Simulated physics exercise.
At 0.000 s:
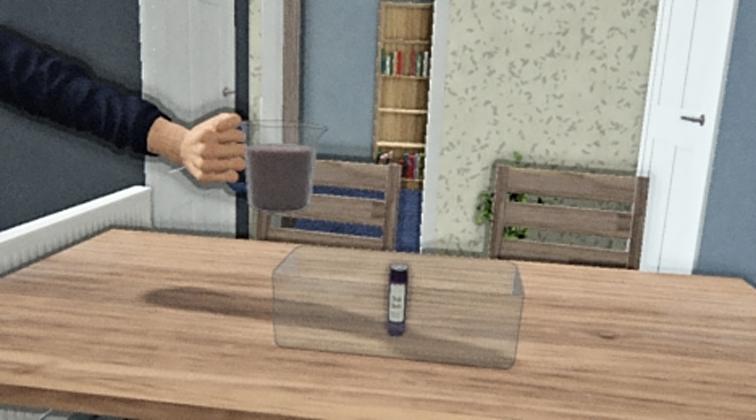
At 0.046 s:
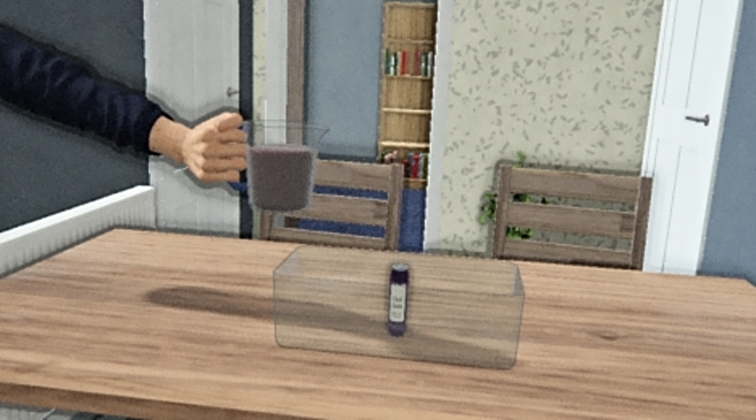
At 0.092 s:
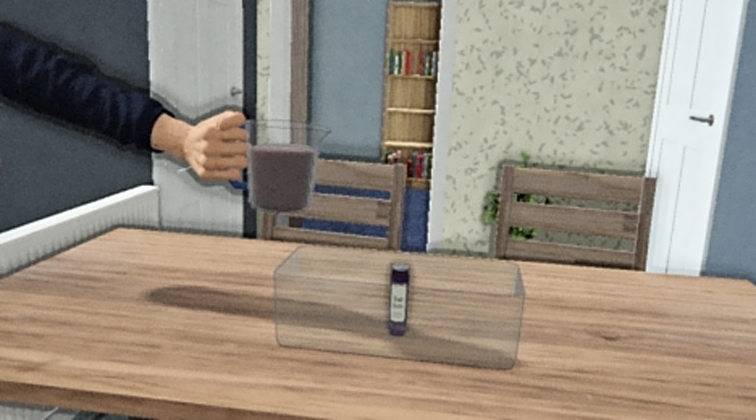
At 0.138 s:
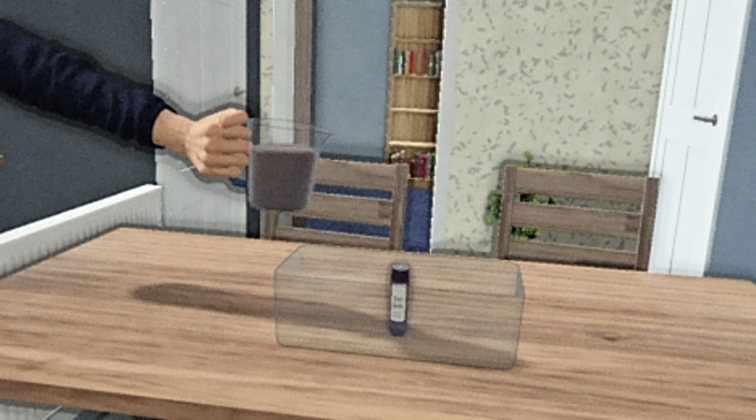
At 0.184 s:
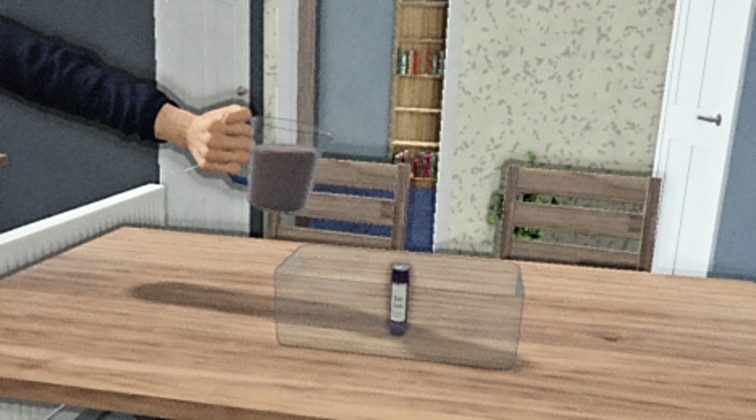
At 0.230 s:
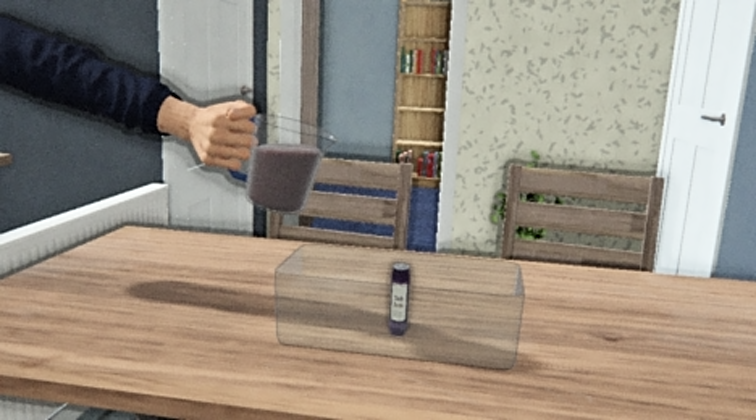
At a wooden dining table, a hand held up a clear pitcher of dark wine to the left of an empty see-through basin, then slowly tilted it slightly to the right.
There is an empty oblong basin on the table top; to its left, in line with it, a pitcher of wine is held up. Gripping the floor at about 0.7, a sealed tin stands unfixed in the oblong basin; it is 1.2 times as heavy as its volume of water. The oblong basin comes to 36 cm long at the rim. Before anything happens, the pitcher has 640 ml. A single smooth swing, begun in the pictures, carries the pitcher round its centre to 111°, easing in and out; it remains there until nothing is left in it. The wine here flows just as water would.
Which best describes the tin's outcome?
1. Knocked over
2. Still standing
Still standing.
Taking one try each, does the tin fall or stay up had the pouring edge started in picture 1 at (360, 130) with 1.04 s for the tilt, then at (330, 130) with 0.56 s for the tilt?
First it tips over; then it stays on its base.
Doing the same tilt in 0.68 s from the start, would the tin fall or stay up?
The tin stays on its base.
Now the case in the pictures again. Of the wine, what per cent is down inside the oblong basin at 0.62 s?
Estimate - around 1 in a hundred parts.
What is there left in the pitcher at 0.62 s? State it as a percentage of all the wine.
Close to 84 percent of the liquid remains at that time.
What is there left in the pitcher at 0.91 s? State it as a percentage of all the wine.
Around 22 percent of it.
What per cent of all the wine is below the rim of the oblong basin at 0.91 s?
My estimate is about 60 percent.
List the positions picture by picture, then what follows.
It leans 0°; its right rim is at (329, 128); the wine meets the walls at (249, 146) and (314, 150); the oblong basin's rim runs from (285, 260) to (520, 279); the tin's top is at (399, 270), in the first picture.
It leans 1°; its right rim is at (331, 128); the wine meets the walls at (250, 146) and (315, 150), in the second picture.
It leans 2°; its right rim is at (333, 130); the wine meets the walls at (252, 146) and (317, 151), in the third picture.
It leans 5°; its right rim is at (335, 132); the wine meets the walls at (254, 146) and (318, 150), in the fourth picture.
It leans 8°; its right rim is at (337, 136); the wine meets the walls at (255, 146) and (320, 151), in the fifth picture.
It leans 13°; its right rim is at (340, 140); the wine meets the walls at (257, 147) and (322, 151), in the sixth picture.
After 0.62 s the tilt is 72° and 84 per cent is still to pour; the tin stands where it began.
After 0.91 s the tilt is 107° and 21 per cent is still to pour; the tin stands where it began.
After 1.21 s the tilt is 111° and 0 per cent is still to pour; the tin stands where it began.
After 1.54 s the tilt is 111° and 0 per cent is still to pour; the tin stands where it began.
In the end the tin stands where it began.
